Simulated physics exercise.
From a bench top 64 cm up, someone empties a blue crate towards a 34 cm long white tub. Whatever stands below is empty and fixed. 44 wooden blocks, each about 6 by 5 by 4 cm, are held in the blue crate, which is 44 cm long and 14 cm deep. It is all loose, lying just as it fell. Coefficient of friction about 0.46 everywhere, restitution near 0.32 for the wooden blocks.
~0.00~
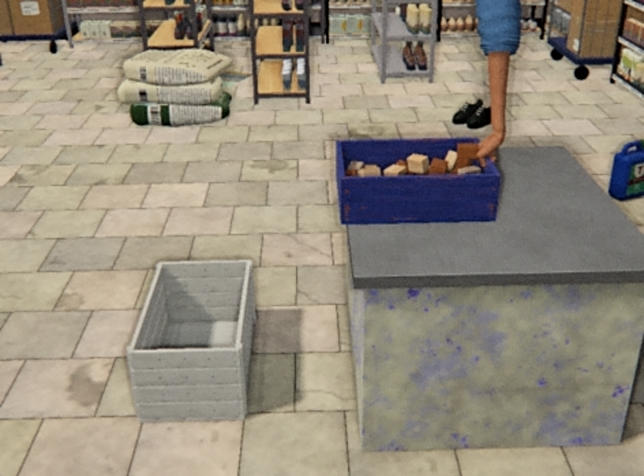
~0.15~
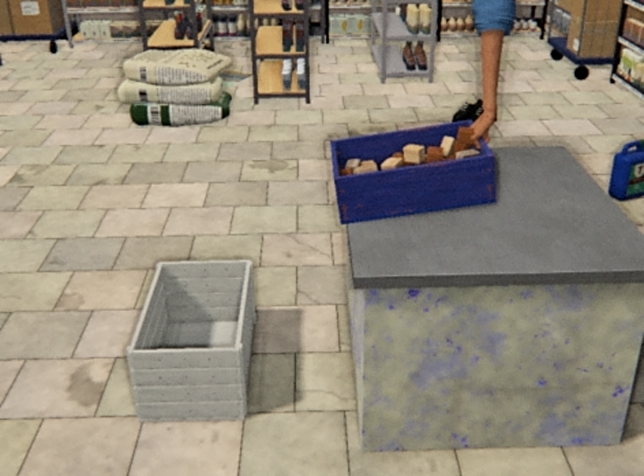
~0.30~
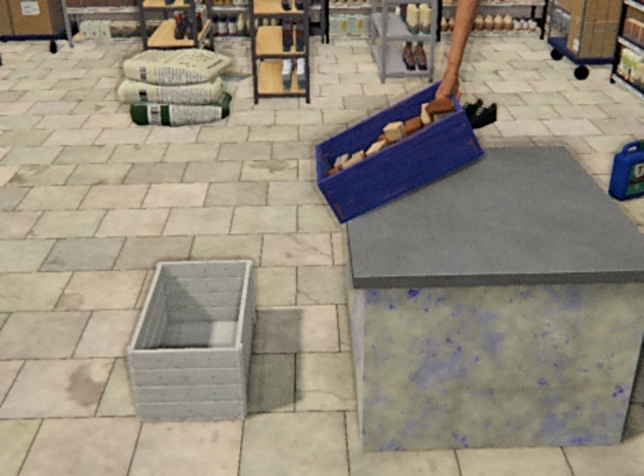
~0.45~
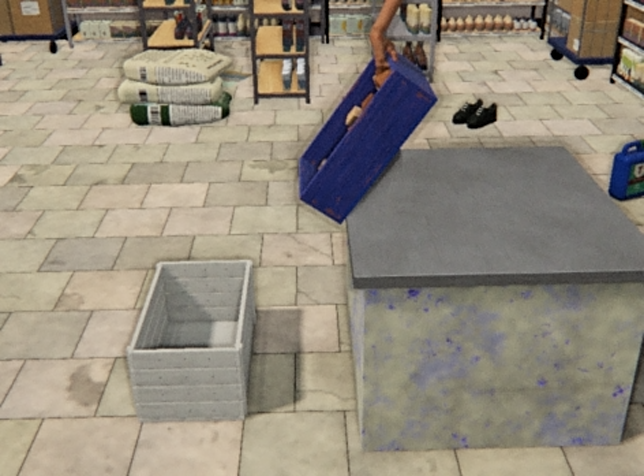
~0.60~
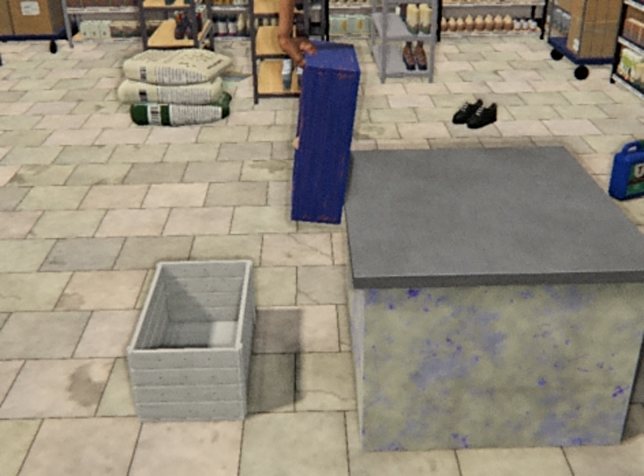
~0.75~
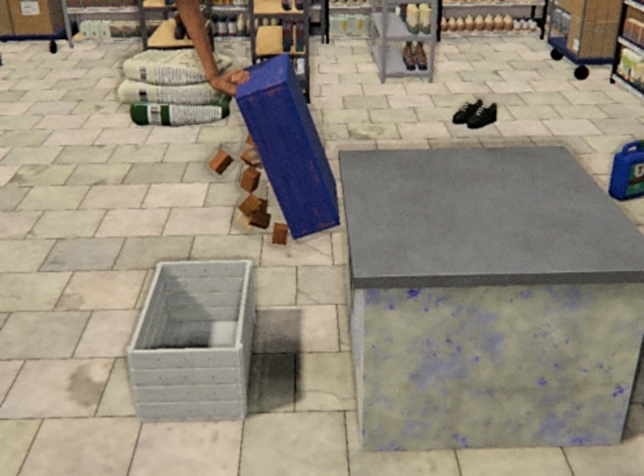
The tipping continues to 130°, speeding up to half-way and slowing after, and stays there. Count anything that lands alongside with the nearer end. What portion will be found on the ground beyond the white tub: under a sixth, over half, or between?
Count on the ground beyond the white tub: Less than one sixth of the total.
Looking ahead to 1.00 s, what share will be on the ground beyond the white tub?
Share: About 0 %.
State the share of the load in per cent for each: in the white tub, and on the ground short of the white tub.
Around 55 per cent and 40 per cent, in that order.
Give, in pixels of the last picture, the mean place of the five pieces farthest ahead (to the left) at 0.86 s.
Centre approx. at (195, 248) px.
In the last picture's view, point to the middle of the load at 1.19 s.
Roughly at pixel (208, 347).
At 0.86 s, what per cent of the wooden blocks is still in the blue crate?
Roughly 45 per cent is still inside.
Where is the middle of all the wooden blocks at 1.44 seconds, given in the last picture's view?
(207, 356).
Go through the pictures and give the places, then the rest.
In the first picture (each is followed by its nearest rim corner in this view), blue crate, (345, 178); white tub, (133, 351); 0° from level; none out.
Blue crate, (338, 178); 8° from level, in the second picture.
Blue crate, (321, 181); 28° from level, in the third picture.
Blue crate, (302, 195); 54° from level, in the fourth picture.
Blue crate, (291, 216); 83° from level, in the fifth picture.
Blue crate, (292, 236); white tub, (133, 351); 109° from level; 9 out, the lowest block at (247, 220), in the sixth picture.
After 0.86 s, tilt 122°; 20 still in the blue crate, 1 in the white tub and 23 in the air.
After 1.00 s, tilt 130°; 8 still in the blue crate, 16 in the white tub, 1 on the ground short of the white tub, 1 on the ground beyond the white tub and 18 in the air.
After 1.19 s, tilt 130°; 24 in the white tub, 4 on the ground short of the white tub, 2 on the ground beyond the white tub and 14 in the air.
When it is over (at 1.44 s), 25 in the white tub, 17 on the ground short of the white tub and 2 on the ground beyond the white tub. Asked share, 2 of 44, 5 per cent.
